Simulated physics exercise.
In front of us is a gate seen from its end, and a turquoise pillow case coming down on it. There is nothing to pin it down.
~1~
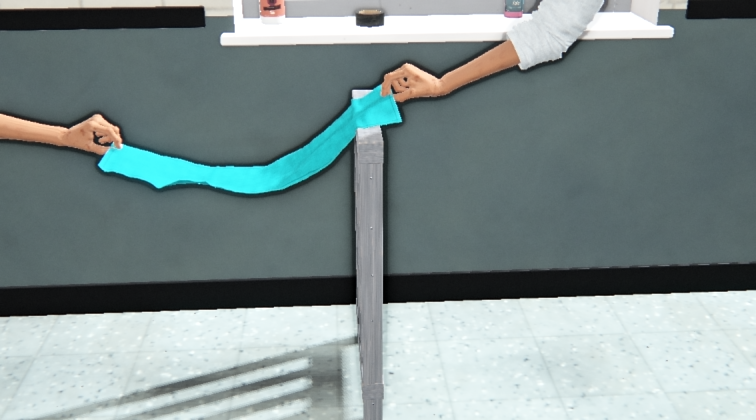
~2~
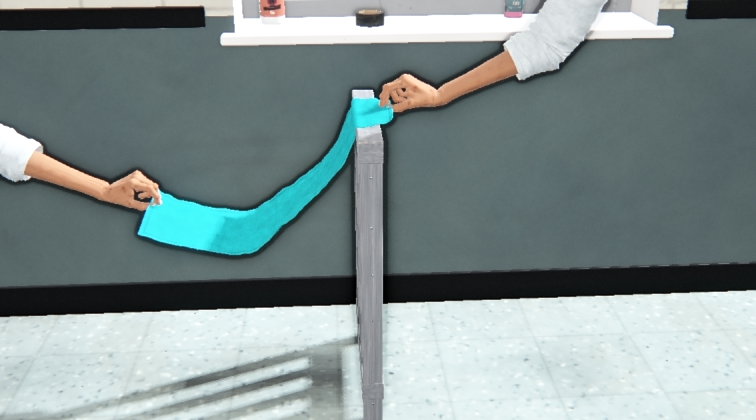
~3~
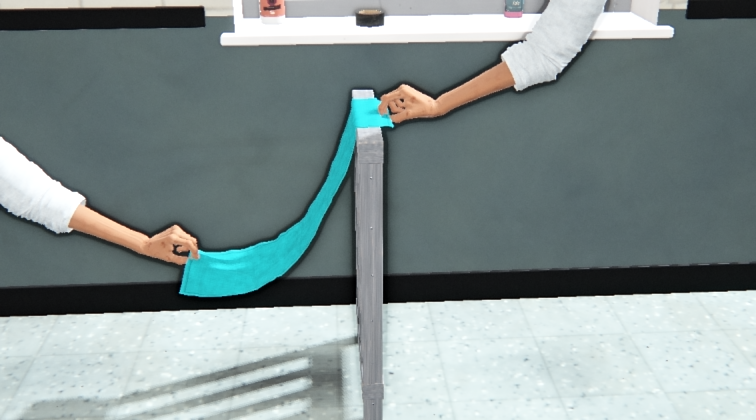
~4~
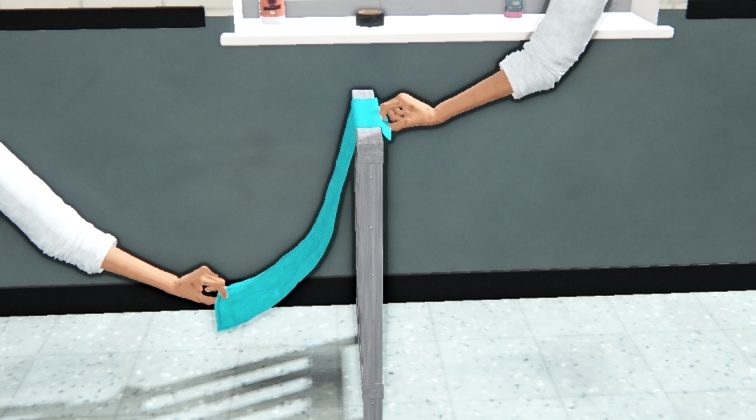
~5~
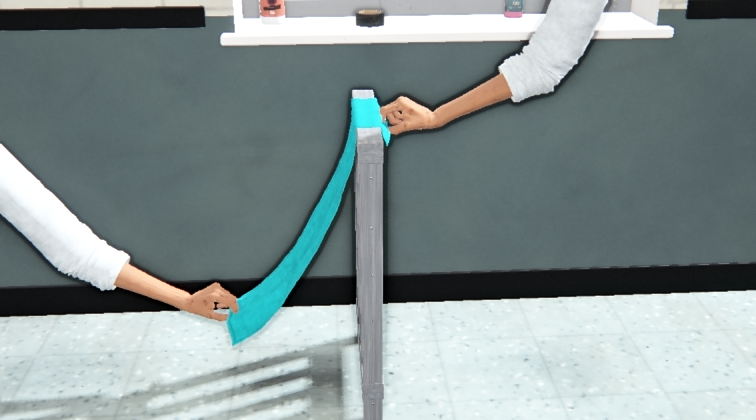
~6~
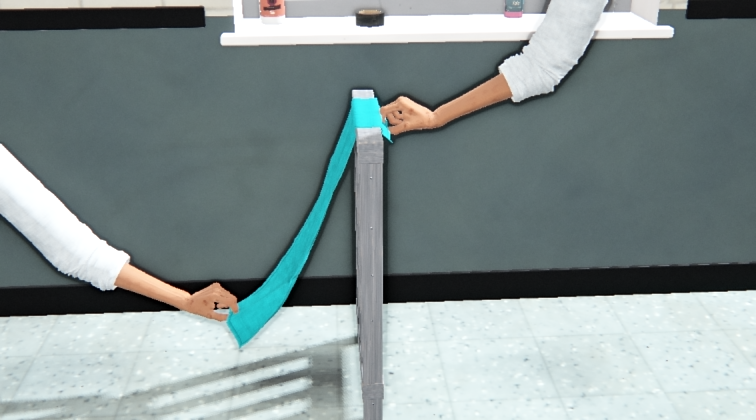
The footage shows two hands holding a turquoise cloth across the top of a narrow gray upright; the left hand lowers its end down and inward while the right stays nearly still, and then both barely move.
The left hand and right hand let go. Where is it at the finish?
Off to the left.
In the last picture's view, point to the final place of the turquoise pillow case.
It settles near (327, 377).
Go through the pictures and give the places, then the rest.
In the first frame, left end (103, 169); right end (396, 123); top of the gate (371, 147).
In the second frame, left end (143, 235); right end (389, 122).
In the third frame, left end (185, 294); right end (388, 126); top of the gate (371, 147).
In the fourth frame, left end (221, 331); right end (386, 137).
In the fifth frame, left end (236, 344); right end (385, 141).
In the sixth frame, left end (242, 346); right end (388, 139); far more of it on the left.
Then, 0.30 s on from there, pillow case clear of the top and falling near (319, 277).
Then, 0.54 s on from there, pillow case in a heap on the floor near (327, 375).
In the end, pillow case in a heap on the floor near (326, 377). The turquoise pillow case slips off to the left.
